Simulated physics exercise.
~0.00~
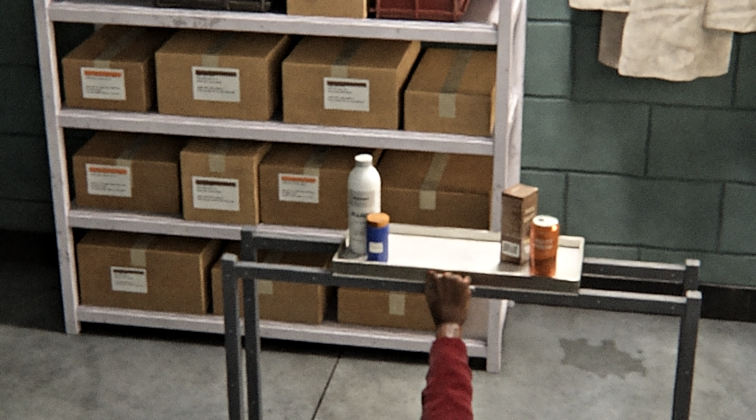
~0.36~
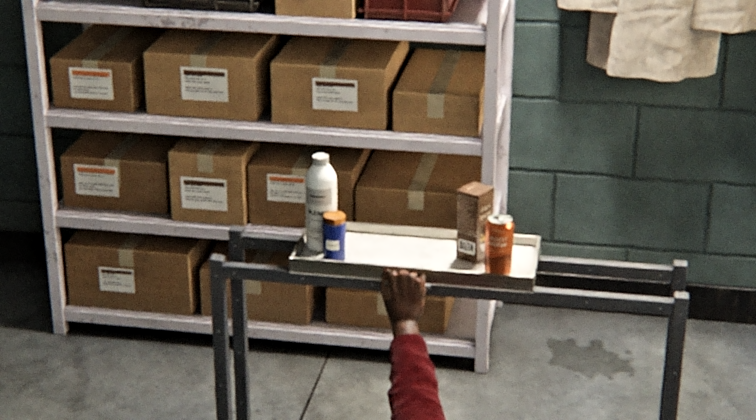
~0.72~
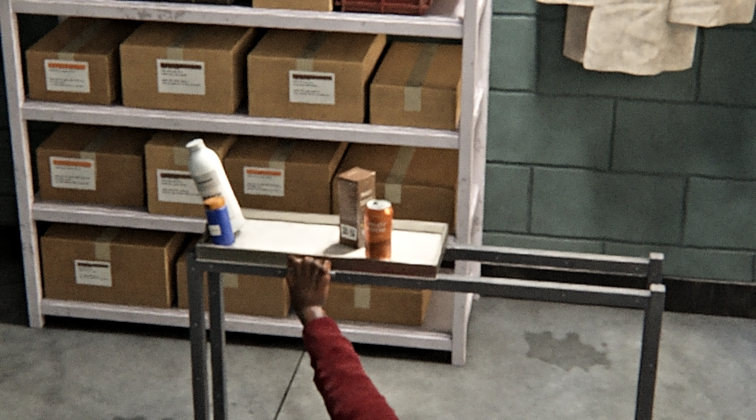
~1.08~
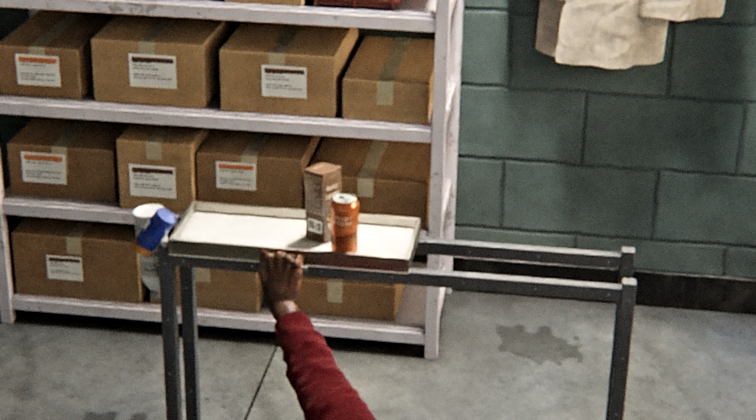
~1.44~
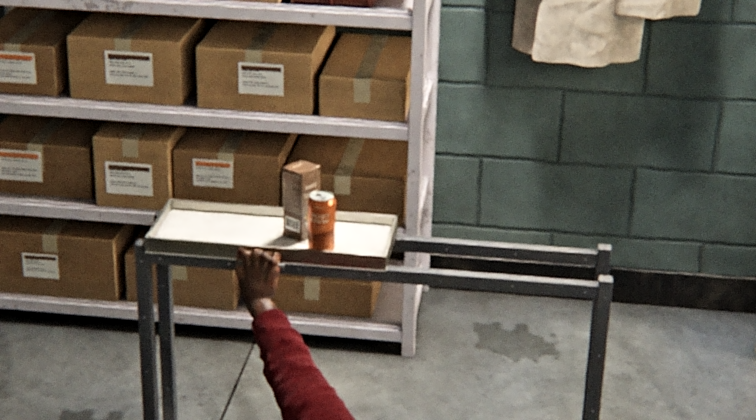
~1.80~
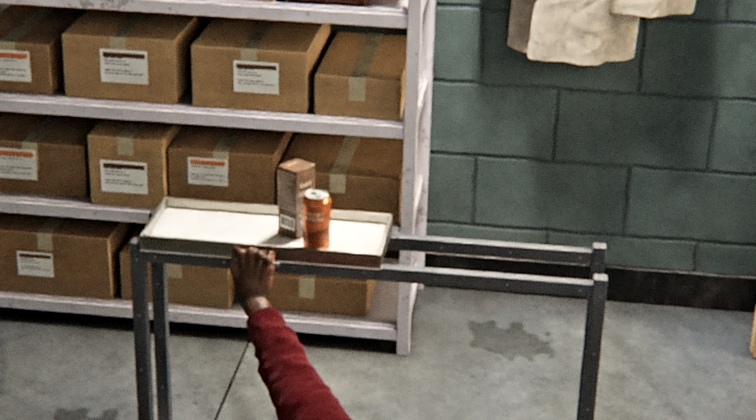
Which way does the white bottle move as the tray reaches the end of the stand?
The white bottle moves to the left, tipping over the tray's left end and falling off.
